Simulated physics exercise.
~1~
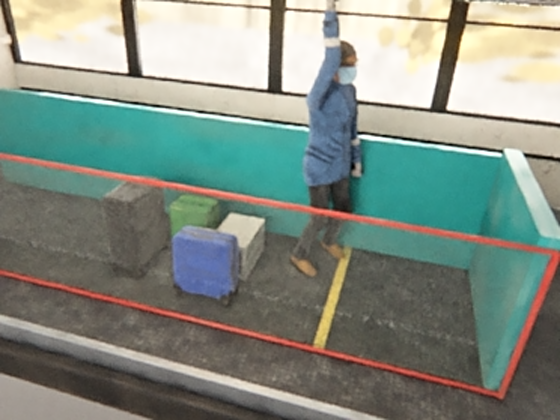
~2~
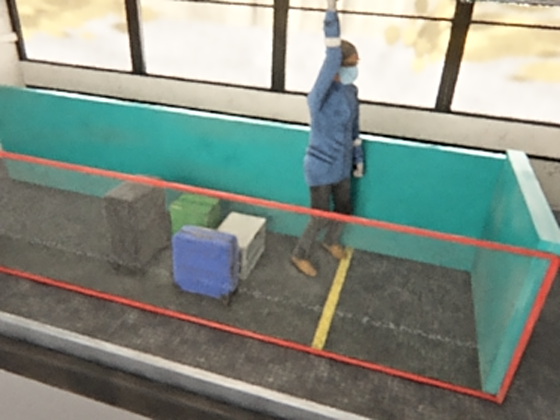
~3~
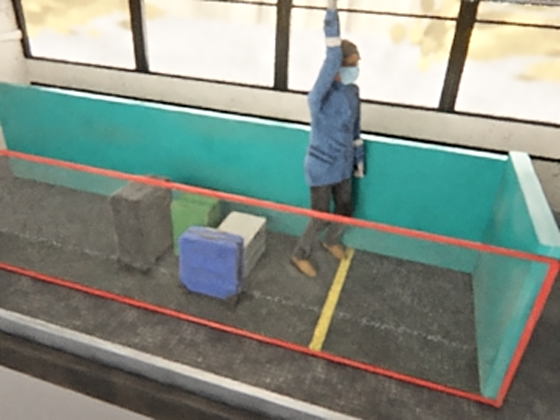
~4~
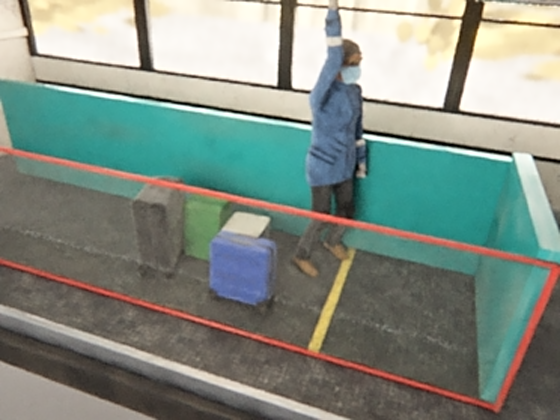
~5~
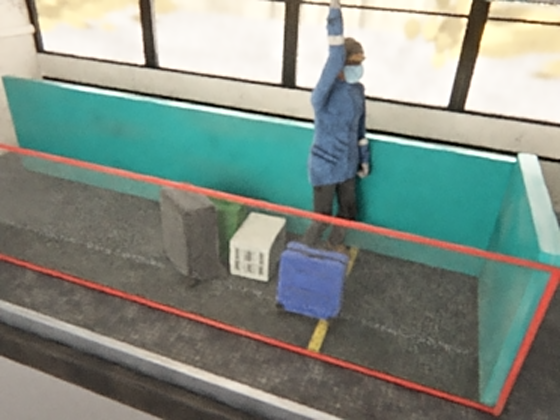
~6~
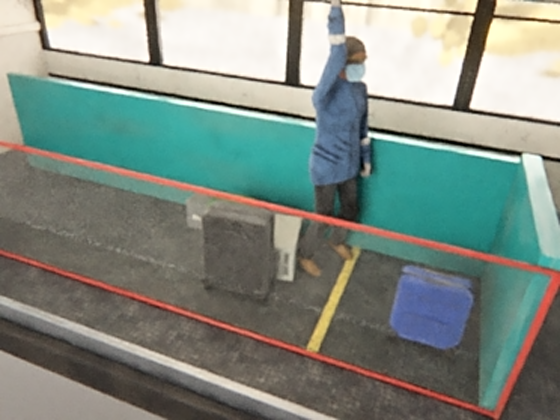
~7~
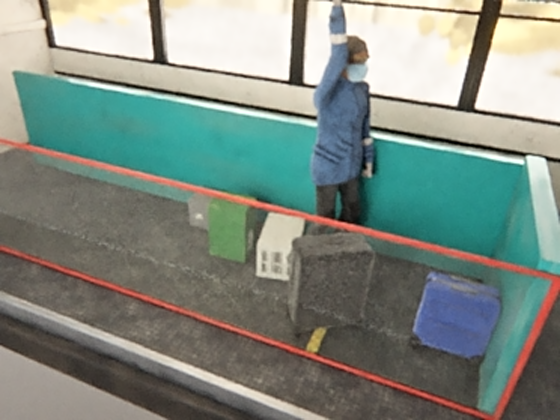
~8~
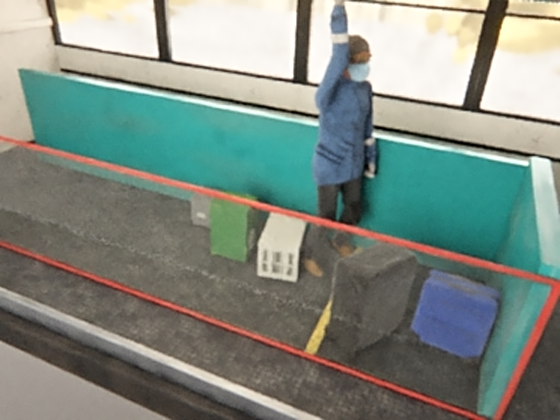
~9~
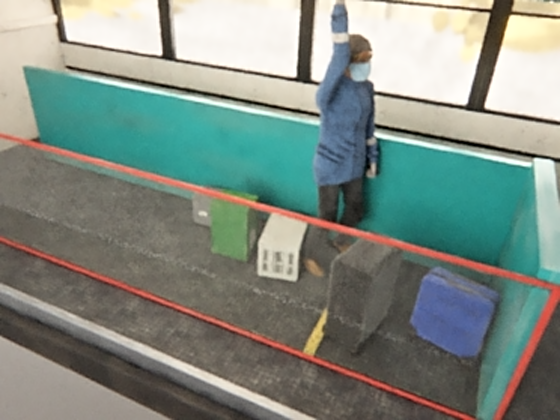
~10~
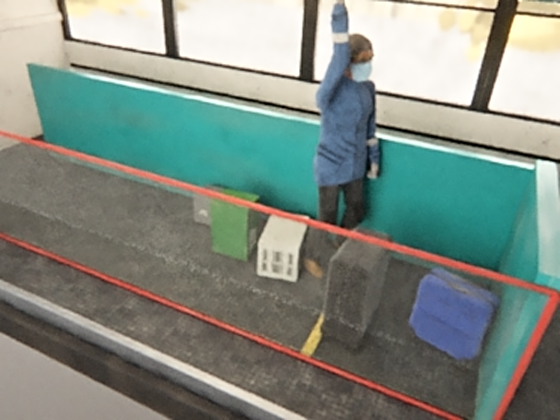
In the standing bay of a tram, a masked passenger in a blue coat holds one arm raised and stays put beside a black case, a green pack, a white crate and a small blue case. The luggage begins to slide right, with the blue case leading across the yellow line toward the far end. The green pack and crate shift a little and stop short of the line, near a small grey tub. The black case rolls past them in front, crosses the line and turns near the blue case. It edges back slightly and settles upright, still beyond the line.
